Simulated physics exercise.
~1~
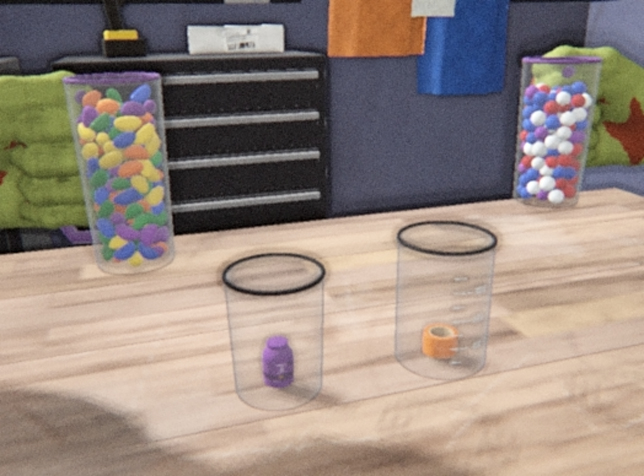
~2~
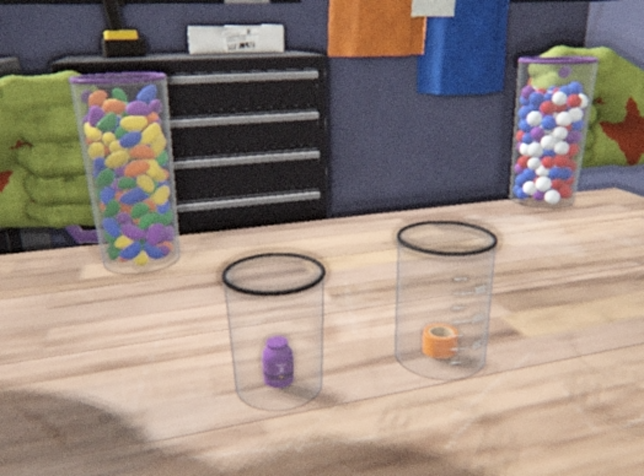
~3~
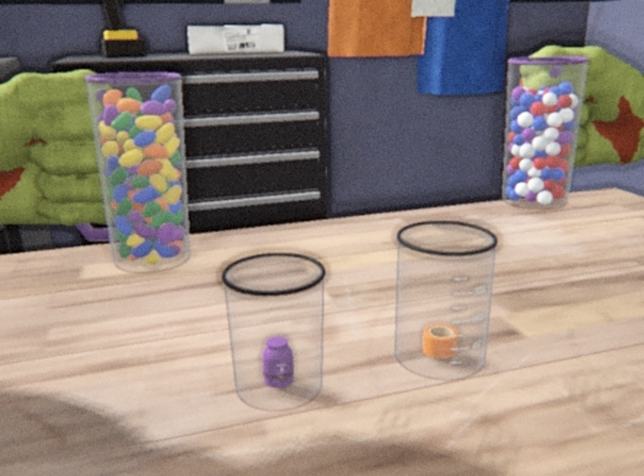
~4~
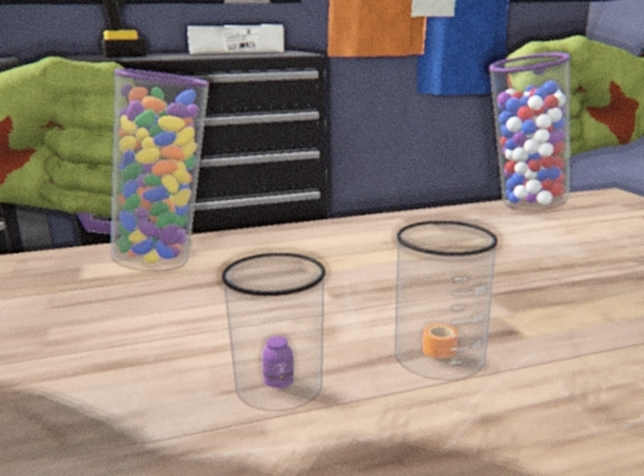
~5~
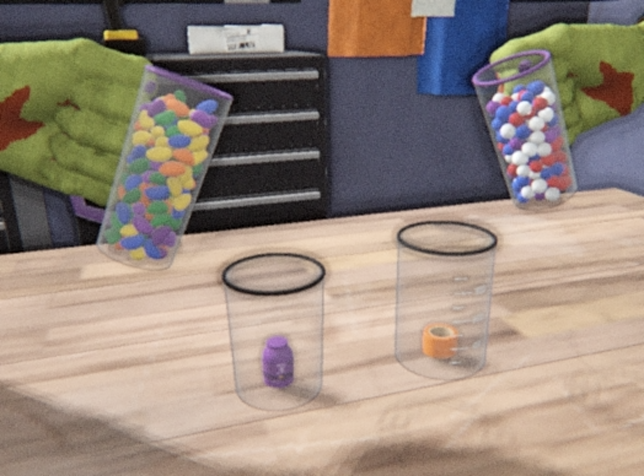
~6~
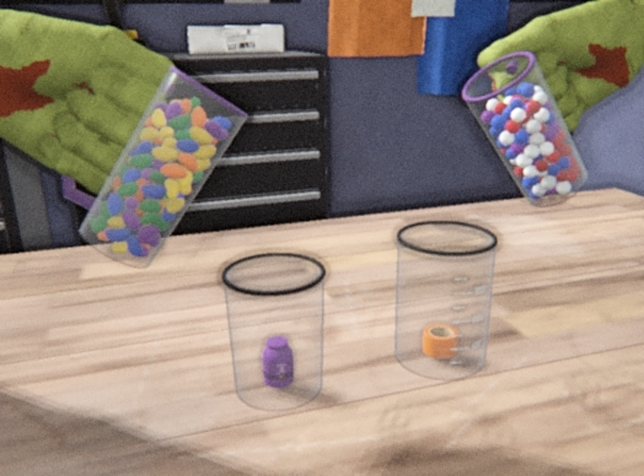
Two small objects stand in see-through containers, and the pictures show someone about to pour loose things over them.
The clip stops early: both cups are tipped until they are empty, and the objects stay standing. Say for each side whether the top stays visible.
My prediction: Left: Fails to show; right: Fails to show.
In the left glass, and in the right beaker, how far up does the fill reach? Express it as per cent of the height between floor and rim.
I get 70 % for the left and 45 % for the right.
Then, 0.49 s after the last picture, left glass empty, all of its cupful still in the cup; right beaker empty, all of its cupful still in the cup.
Then, 0.91 s after the last picture, left glass nearly empty, most of its cupful still in the cup; right beaker nearly empty, about half of its cupful still in the cup.
Then, 1.28 s after the last picture, left glass two thirds full, none of its cupful still in the cup; right beaker a third full, none of its cupful still in the cup.
At rest, left glass three quarters full (surface near (275, 306)), two pieces on the table; right beaker half full (surface near (443, 303)), nothing beside it; the left thing is covered; the right thing is covered.
